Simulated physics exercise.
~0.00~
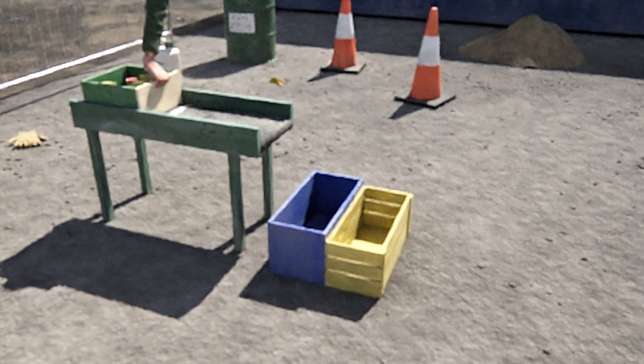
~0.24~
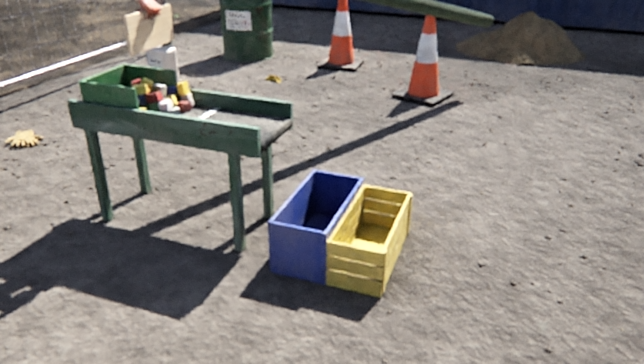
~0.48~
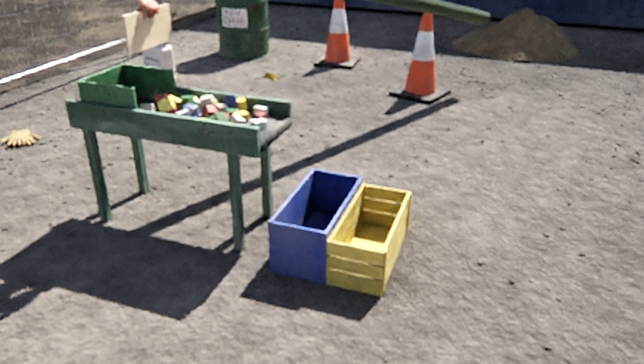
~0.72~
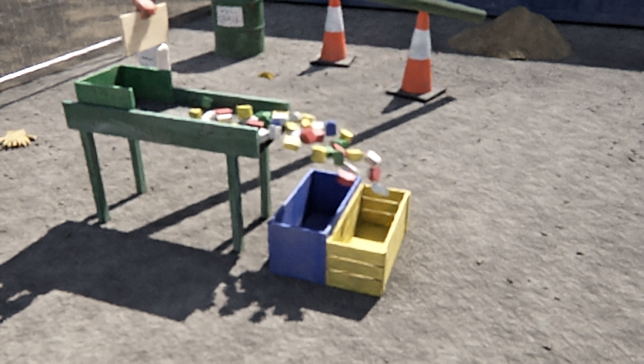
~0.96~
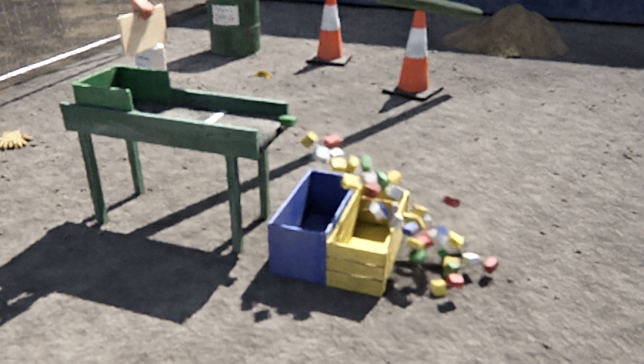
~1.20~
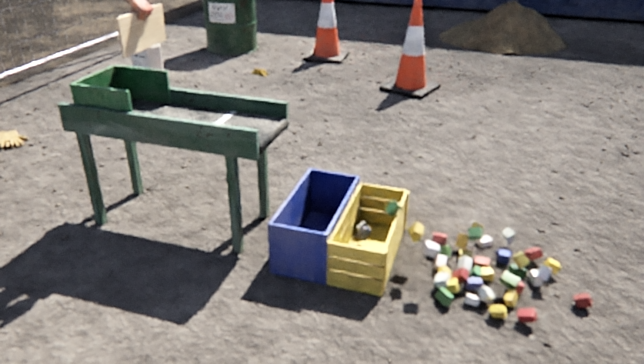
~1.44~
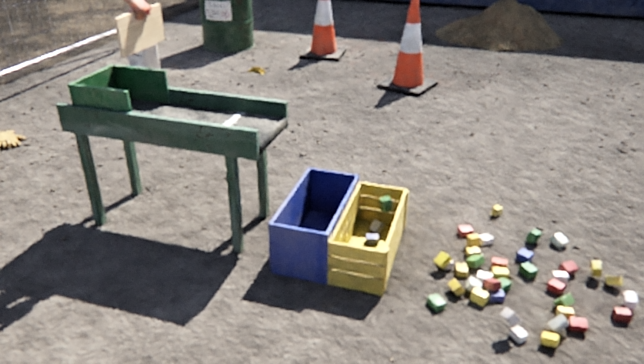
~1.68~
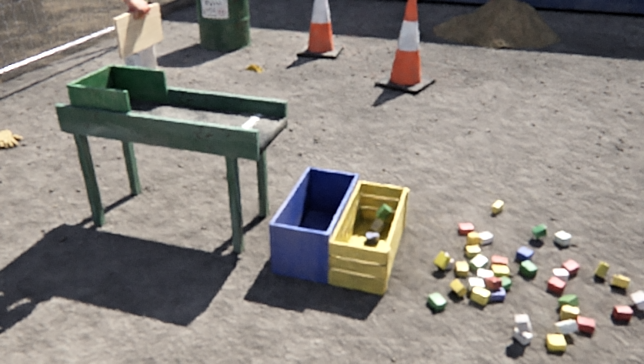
A sunlit yard of grey, gritty ground is seen from above at an angle, with orange and white cones, a green drum and a mound behind. At left stands a green table-like belt with a green pen, and below its right end sit a blue box and, beyond it, a yellow one. A hand lifts a pale board from the pen, and colourful toy bricks ride rightward along the belt. They pour off the end, mostly flying over both boxes. A few land in the yellow box, while most tumble and scatter on the ground to its right, where they settle, leaving the blue box empty.
